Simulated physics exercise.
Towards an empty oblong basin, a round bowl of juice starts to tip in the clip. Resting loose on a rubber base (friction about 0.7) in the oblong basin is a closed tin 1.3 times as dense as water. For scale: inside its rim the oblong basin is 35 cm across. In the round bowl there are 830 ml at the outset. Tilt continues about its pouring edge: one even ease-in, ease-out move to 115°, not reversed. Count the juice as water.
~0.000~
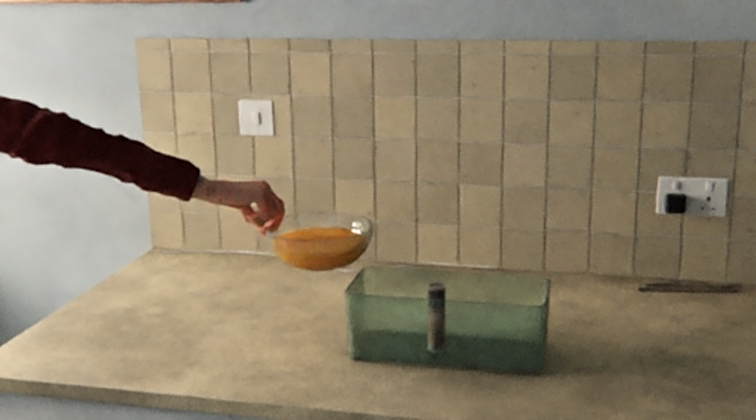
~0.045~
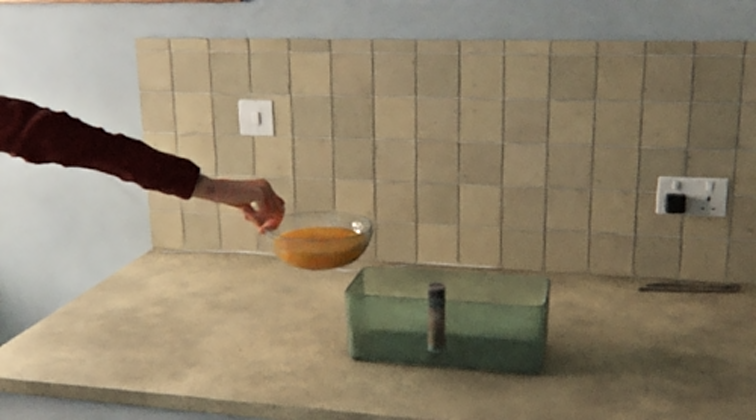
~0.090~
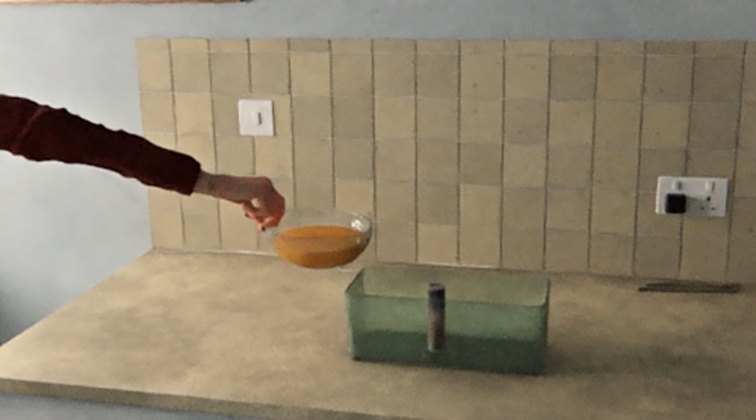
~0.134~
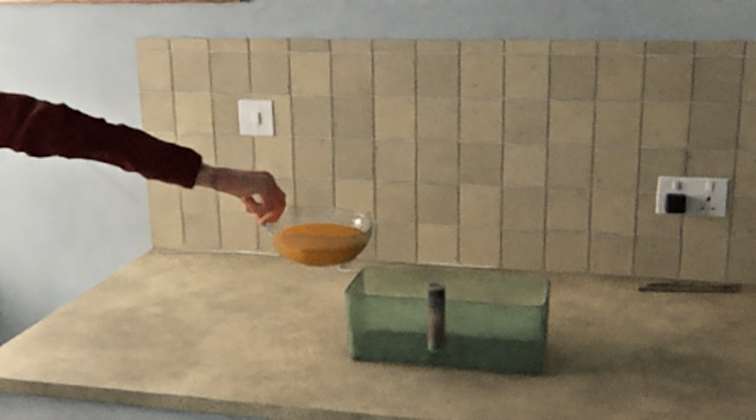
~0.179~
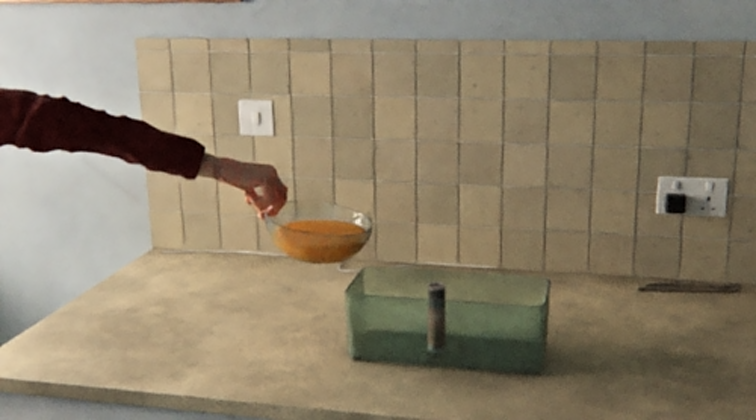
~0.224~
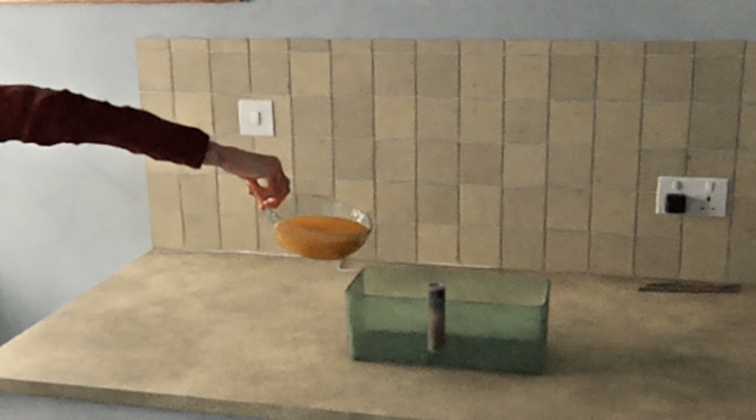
A round glass bowl of orange juice, held by a hand in a dark red sleeve, tilted slightly to the right beside an oblong green basin with a tin on the counter.
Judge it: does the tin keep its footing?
No, it tips over.
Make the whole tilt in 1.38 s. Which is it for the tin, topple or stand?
Then the tin tumbles.
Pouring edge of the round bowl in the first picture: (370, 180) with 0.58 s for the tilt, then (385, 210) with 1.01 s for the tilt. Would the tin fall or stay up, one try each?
First it keeps standing; then it stays up.
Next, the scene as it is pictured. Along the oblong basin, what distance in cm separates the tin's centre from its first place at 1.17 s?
Estimate: Around 8 cm.
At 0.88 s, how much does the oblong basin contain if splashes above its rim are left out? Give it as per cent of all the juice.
I'd put it at roughly 96 per cent.
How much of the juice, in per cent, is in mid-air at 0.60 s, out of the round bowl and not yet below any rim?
My guess is roughly 50 %.
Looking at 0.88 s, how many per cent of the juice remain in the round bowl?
Around 0 percent of it.
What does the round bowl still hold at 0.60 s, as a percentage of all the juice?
Remaining: Near 38 % of the total.
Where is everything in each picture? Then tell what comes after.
It leans 0°; its right rim is at (371, 230); the juice meets the walls at (275, 237) and (367, 242); the oblong basin's rim runs from (354, 280) to (548, 293); the tin's top is at (437, 289), in the first picture.
It leans 1°; its right rim is at (371, 230); the juice meets the walls at (275, 237) and (368, 242), in the second picture.
It leans 2°; its right rim is at (371, 230); the juice meets the walls at (276, 235) and (367, 241), in the third picture.
It leans 5°; its right rim is at (371, 230); the juice meets the walls at (276, 232) and (367, 239), in the fourth picture.
It leans 9°; its right rim is at (371, 230); the juice meets the walls at (276, 228) and (367, 236), in the fifth picture.
It leans 14°; its right rim is at (371, 230); the juice meets the walls at (276, 223) and (368, 233), in the sixth picture.
After 0.60 s the tilt is 77° and 39 per cent is still to pour; the tin stands where it began.
After 0.88 s the tilt is 112° and 0 per cent is still to pour; the tin leans 22°.
After 1.17 s the tilt is 115° and 0 per cent is still to pour; the tin lies on its side.
After 1.49 s the tilt is 115° and 0 per cent is still to pour; the tin lies on its side.
In the end the tin lies on its side.
